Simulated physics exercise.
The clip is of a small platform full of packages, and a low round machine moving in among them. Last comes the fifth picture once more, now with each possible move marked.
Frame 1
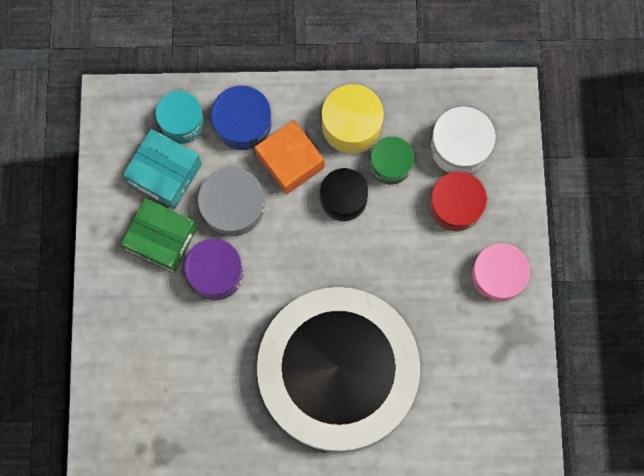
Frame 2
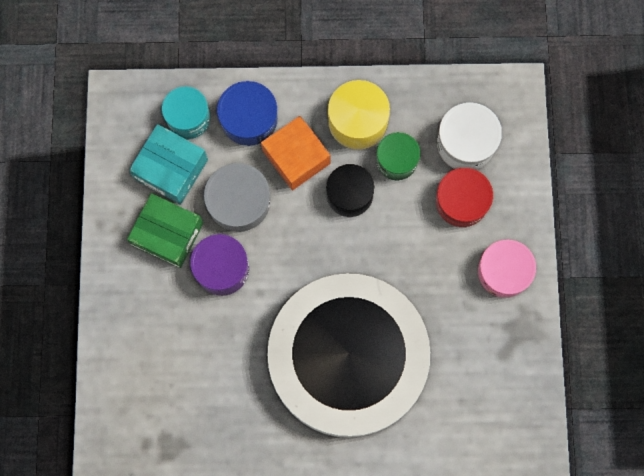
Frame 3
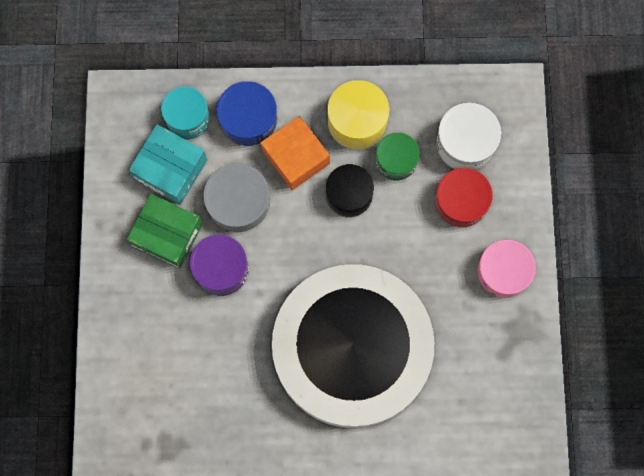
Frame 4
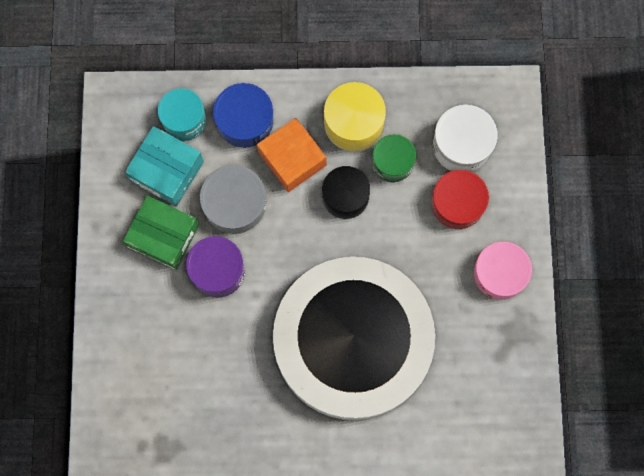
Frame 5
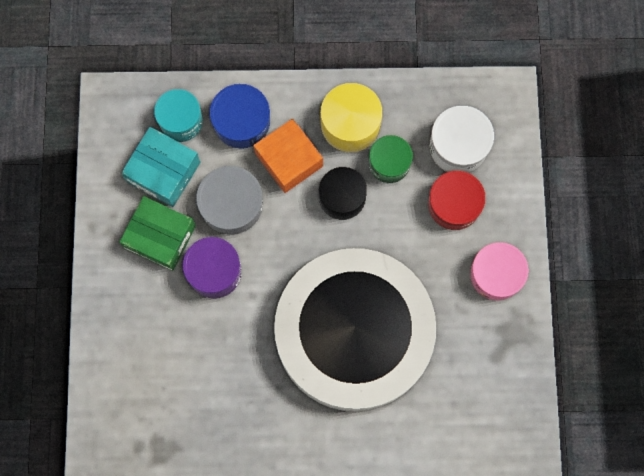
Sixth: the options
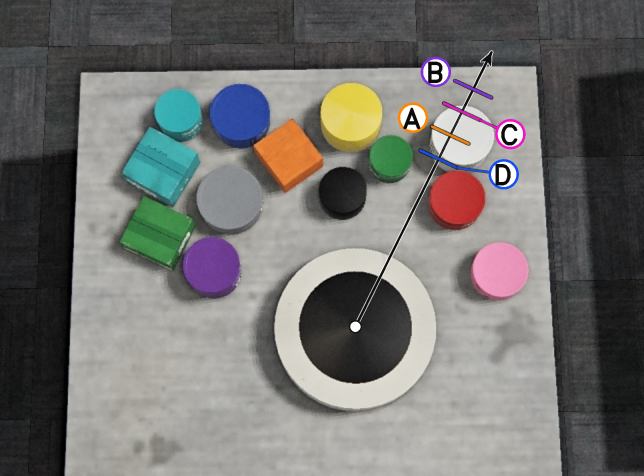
Round white-and-black robot creeping slowly up a grey platform toward a cluster of colourful round and square packages, which stay still.
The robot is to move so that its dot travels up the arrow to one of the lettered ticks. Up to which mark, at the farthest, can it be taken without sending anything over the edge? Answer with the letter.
No farther than D.
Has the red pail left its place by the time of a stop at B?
Yes.
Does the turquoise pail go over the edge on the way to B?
No.
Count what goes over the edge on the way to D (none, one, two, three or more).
In all, none.
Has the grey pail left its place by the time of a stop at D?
No.
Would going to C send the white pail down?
Yes.
On the copy, A at (450, 135); B at (473, 90); C at (462, 111); D at (438, 159); the arrow from (355, 327) to (491, 52); the white dot at (355, 327).
On D. First, robot (385, 268); red pail (459, 197); black canister (341, 180).
Then, robot (416, 206); yellow canister (347, 91); red pail (505, 159).
Finally, robot (436, 165); red pail (535, 140); green pail (394, 82); nothing has fallen.
By contrast, A drops the red pail and white pail; B drops the red pail, white pail and green pail; C drops the red pail, white pail and green pail.
